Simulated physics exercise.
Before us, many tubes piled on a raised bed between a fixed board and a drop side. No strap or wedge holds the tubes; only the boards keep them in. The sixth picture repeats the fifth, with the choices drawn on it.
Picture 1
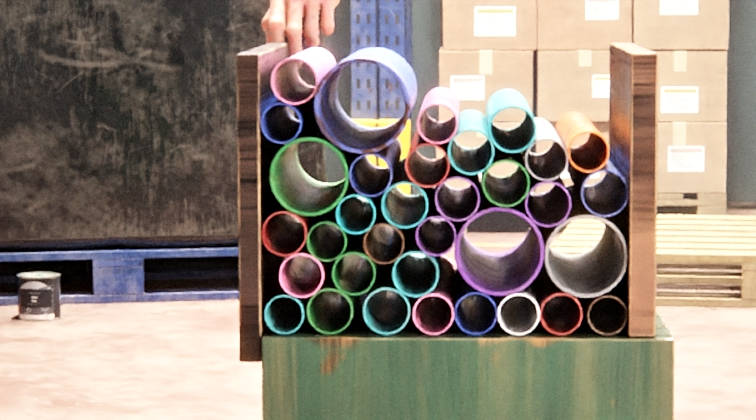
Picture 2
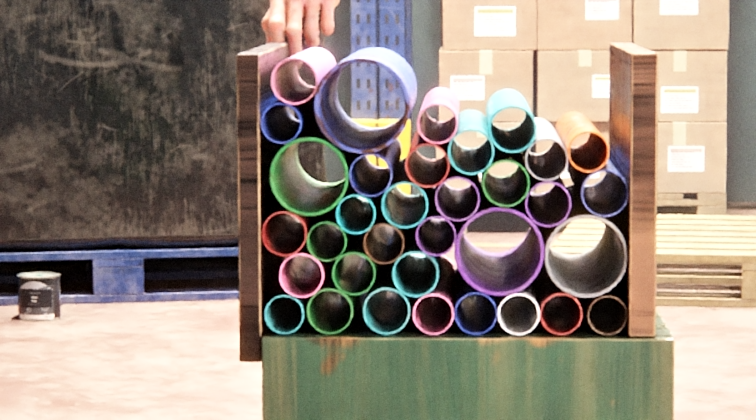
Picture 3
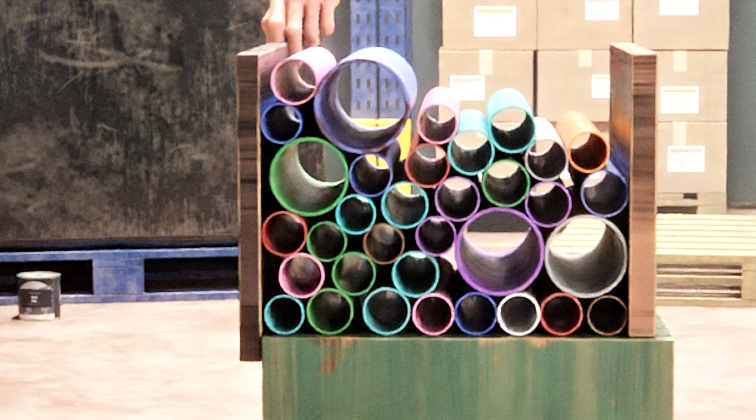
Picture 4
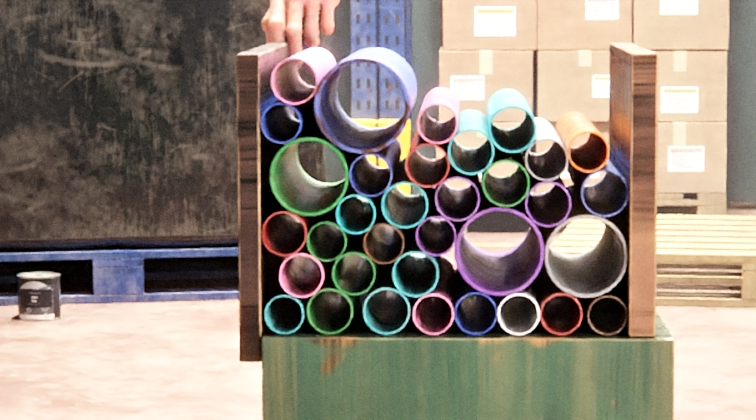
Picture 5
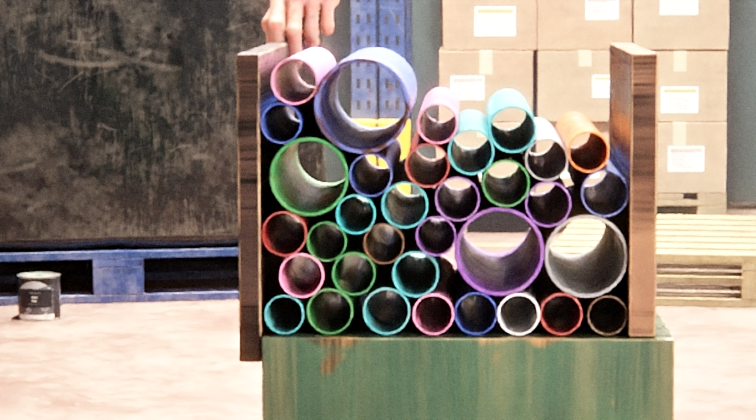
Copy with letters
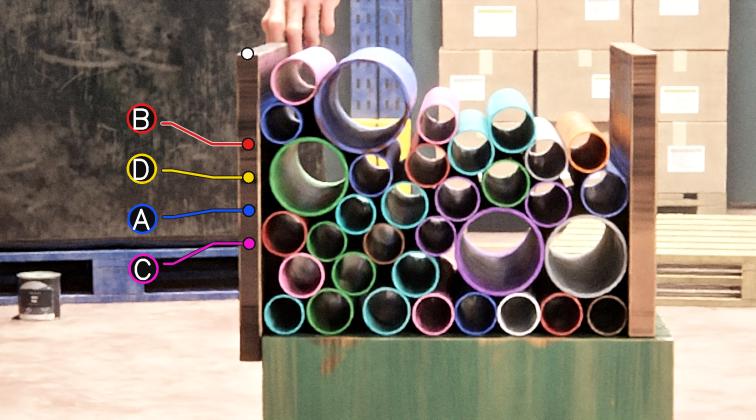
In a warehouse, colourful tubes of different sizes sat stacked between two upright boards on a green block, while a hand stayed at the top of the left board and nothing visibly moved.
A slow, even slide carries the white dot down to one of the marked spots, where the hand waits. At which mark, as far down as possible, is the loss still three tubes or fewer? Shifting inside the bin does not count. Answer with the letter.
The answer is mark C.
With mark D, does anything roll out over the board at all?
At D: Yes.
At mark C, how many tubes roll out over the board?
The count is two.
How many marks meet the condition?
Four of the four.
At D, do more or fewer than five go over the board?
At D, fewer than five.
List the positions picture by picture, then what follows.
In the first frame, a turquoise tube (416, 274); a grey tube (586, 256); a purple tube (457, 199).
In the second frame, a purple tube (457, 199); a blue tube (282, 123).
In the third frame, an orange tube (588, 152); side board (269, 188).
In the fourth frame, a turquoise tube (285, 314); a white tube (518, 314).
In the fifth frame, a turquoise tube (416, 274); a grey tube (586, 256); a purple tube (457, 199).
On the marked copy, A at (249, 210); B at (248, 145); C at (249, 244); D at (248, 177); the white dot at (247, 54).
Taking C. A third of the way, top of the board (261, 138).
Two thirds of the way, top of the board (261, 233).
When it is over, top of the board (262, 243), two out over the board.
As for the rest, A two out over the board; B none out over the board; D two out over the board.
